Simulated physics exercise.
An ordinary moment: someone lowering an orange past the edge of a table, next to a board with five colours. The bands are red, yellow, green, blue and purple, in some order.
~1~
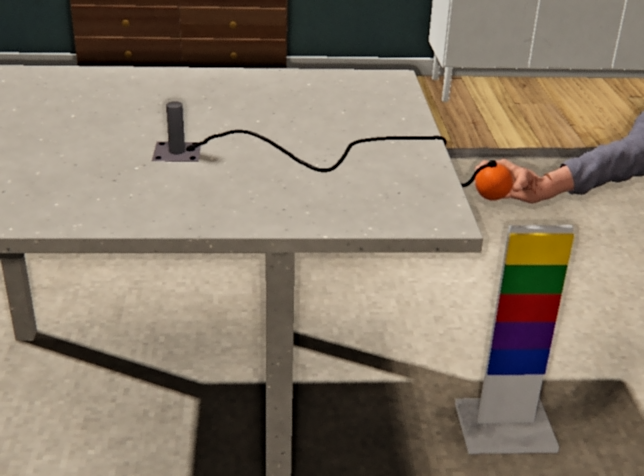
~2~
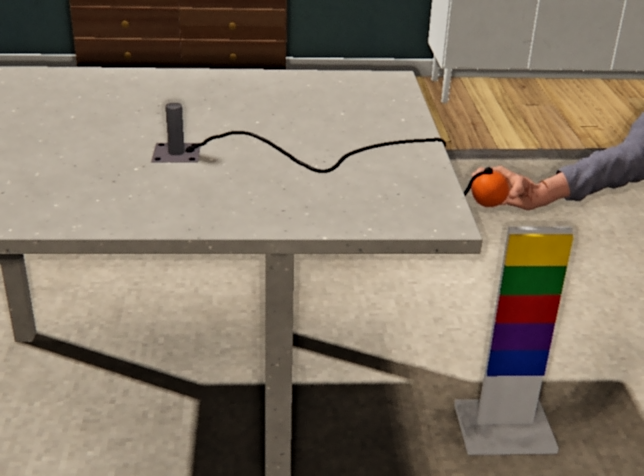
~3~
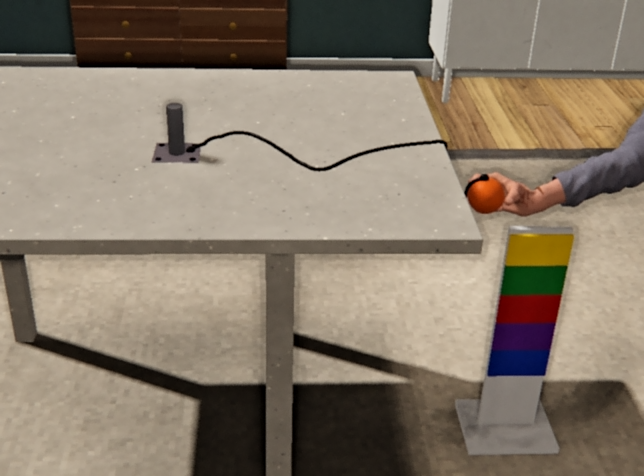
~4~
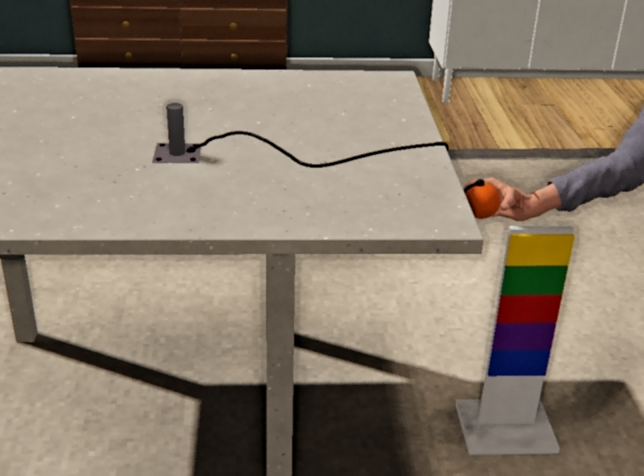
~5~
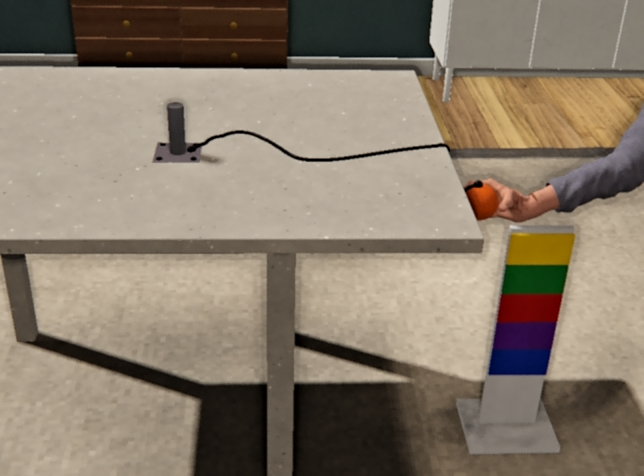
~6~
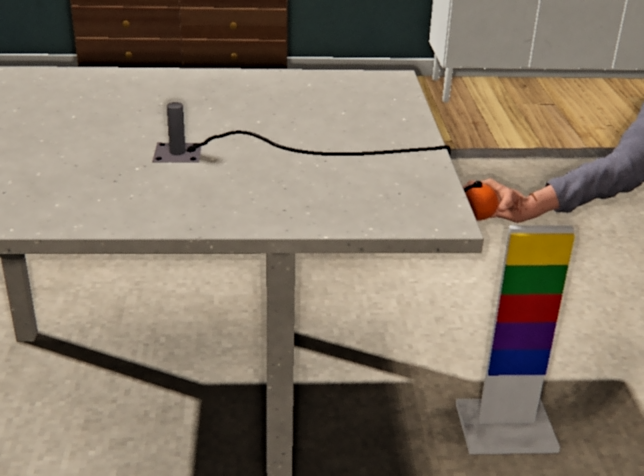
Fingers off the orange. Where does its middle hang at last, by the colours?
At purple.
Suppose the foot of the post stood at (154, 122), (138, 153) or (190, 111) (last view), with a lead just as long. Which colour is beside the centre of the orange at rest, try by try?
One after the other, red; red; purple.
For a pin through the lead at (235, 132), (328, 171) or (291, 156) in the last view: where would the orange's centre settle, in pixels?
About (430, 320), (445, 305) and (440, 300).
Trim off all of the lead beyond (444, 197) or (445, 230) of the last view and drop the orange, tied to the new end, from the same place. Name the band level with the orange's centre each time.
One after the other, yellow; green.
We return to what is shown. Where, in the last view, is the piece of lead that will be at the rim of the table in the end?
That spot is around (410, 151).
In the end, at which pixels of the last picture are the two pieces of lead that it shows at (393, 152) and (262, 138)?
About (429, 144), and the other about (289, 148).
A little later, orange near (406, 337); level with purple.
Next, orange near (440, 324); level with purple.
When it is over, orange near (423, 330); level with purple. Its centre hangs level with the purple band.
